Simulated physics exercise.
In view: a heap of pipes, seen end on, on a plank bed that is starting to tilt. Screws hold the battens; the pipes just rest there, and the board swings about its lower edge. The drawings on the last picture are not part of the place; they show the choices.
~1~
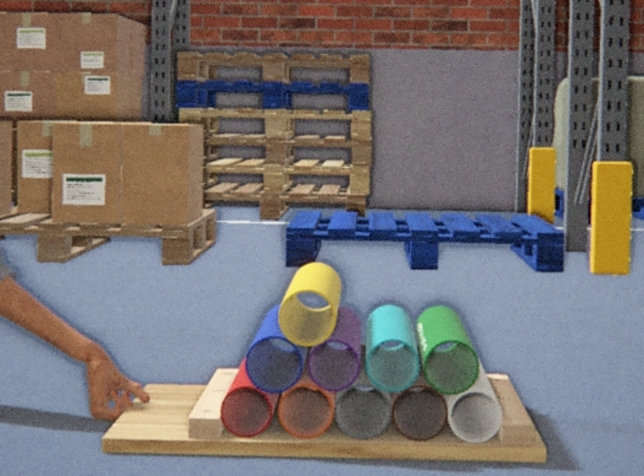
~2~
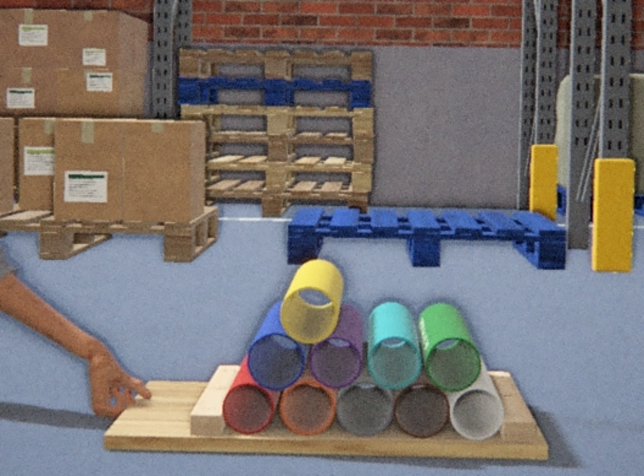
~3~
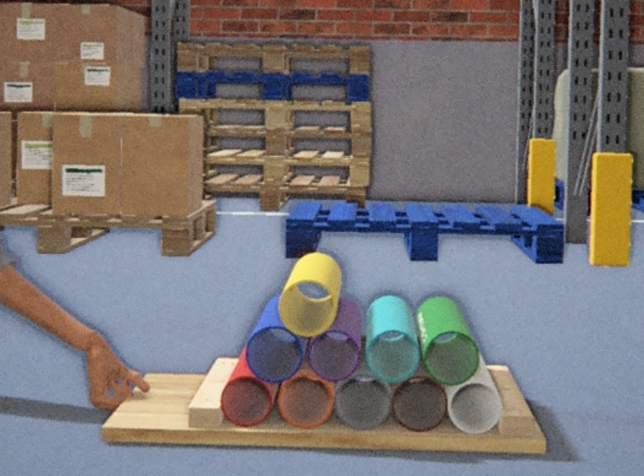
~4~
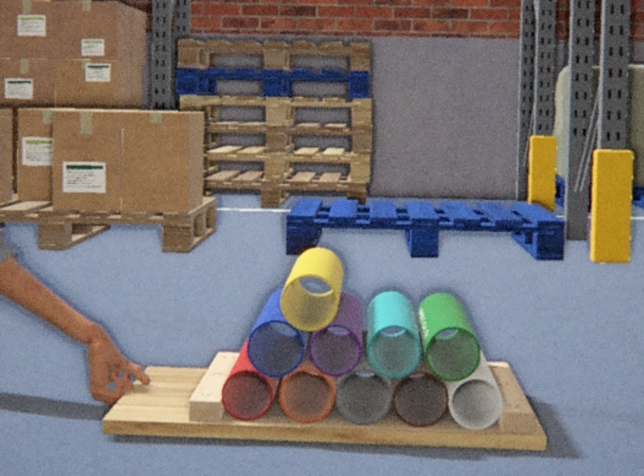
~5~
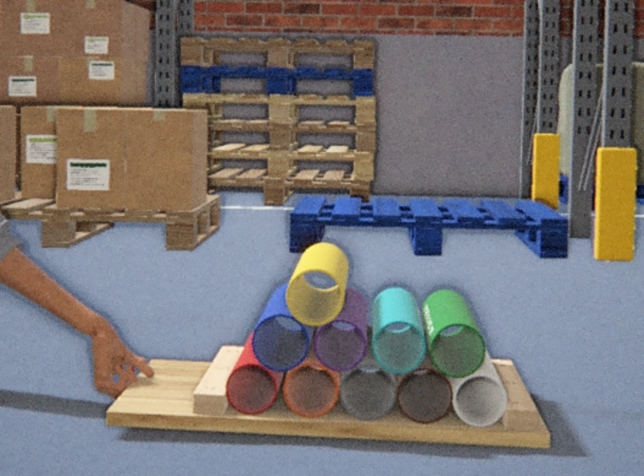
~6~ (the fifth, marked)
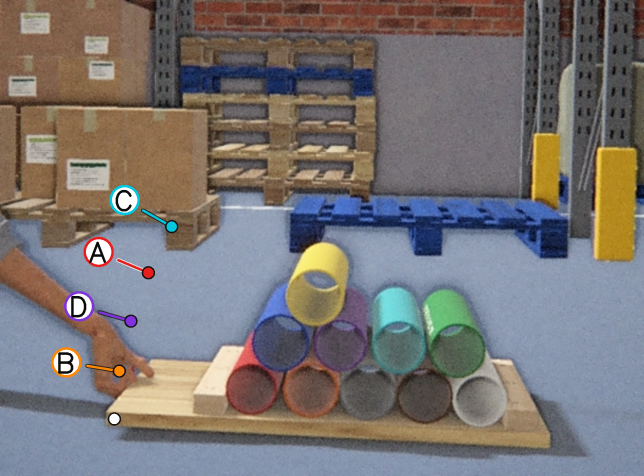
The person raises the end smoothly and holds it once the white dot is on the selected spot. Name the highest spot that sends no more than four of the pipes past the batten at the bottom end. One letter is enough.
The last mark within the limit is C.
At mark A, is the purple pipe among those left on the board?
Yes.
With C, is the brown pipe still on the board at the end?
Yes.
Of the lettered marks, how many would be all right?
Four of them.
On the copy, A at (148, 273); B at (119, 371); C at (172, 226); D at (131, 321); the white dot at (114, 419).
On C. First, board at 18°.
Then, board at 28°.
Finally, board at 28°, three over the low batten (turquoise, green, yellow).
By contrast, A none over the low batten; B none over the low batten; D none over the low batten.
